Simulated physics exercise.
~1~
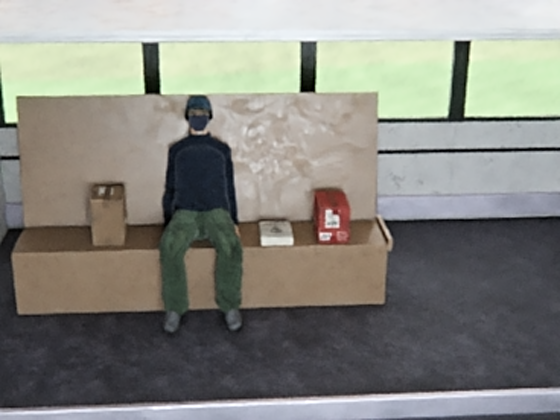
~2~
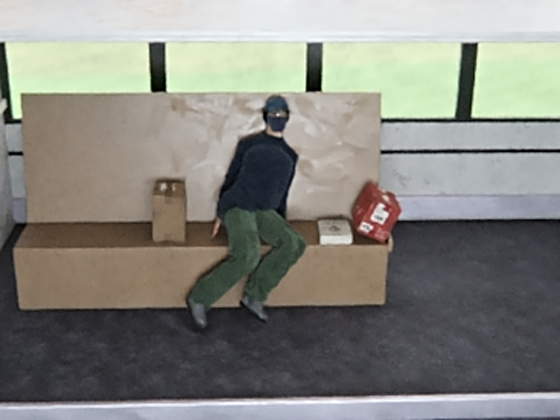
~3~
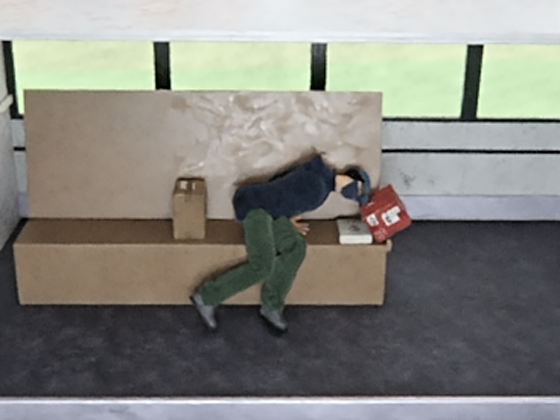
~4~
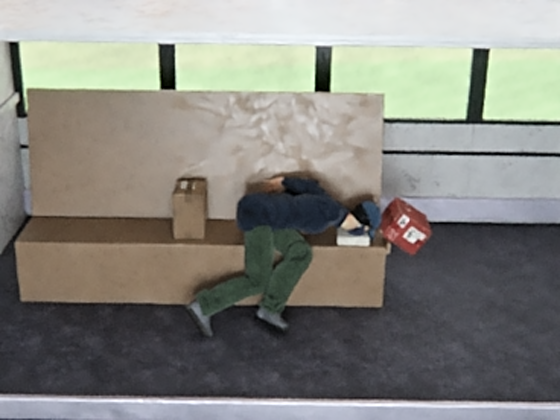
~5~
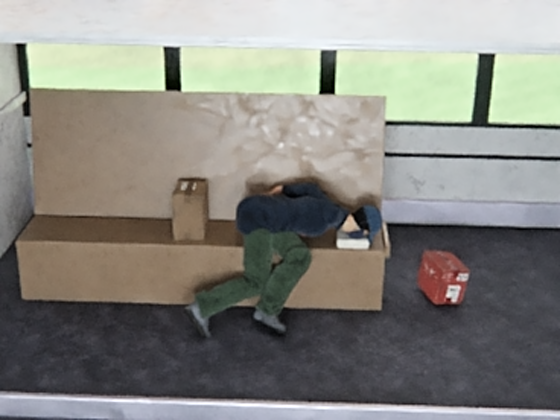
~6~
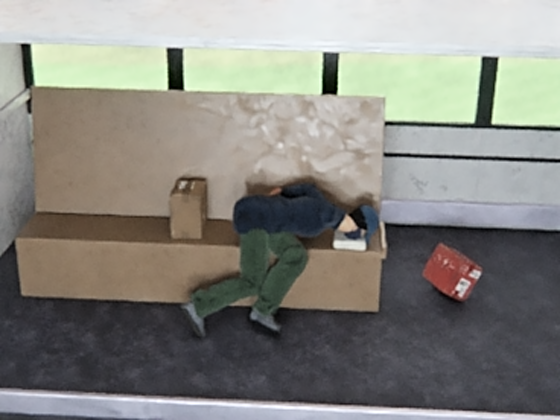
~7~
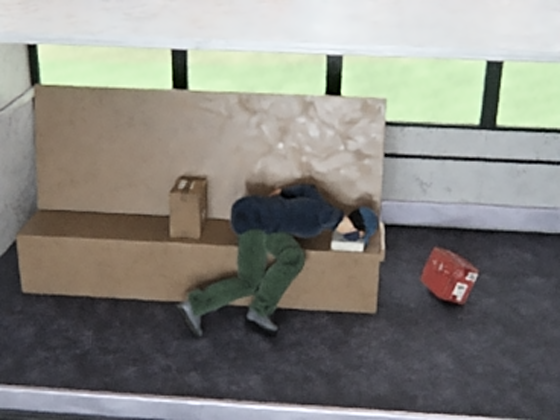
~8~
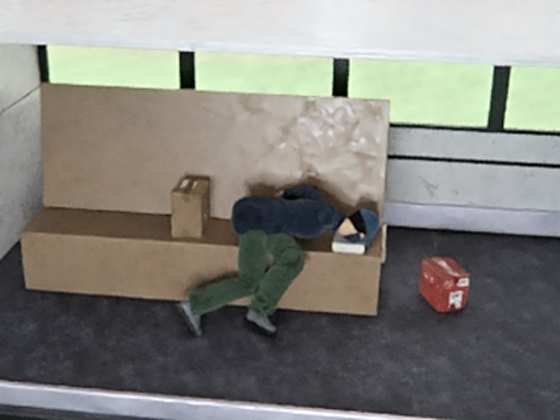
The video shows a masked figure seated on a brown side bench between a brown pack, a white folder and a red holdall, all sliding right. The figure slumps sideways beside the folder, while the holdall tips off the bench end and comes to rest upside down on the floor.
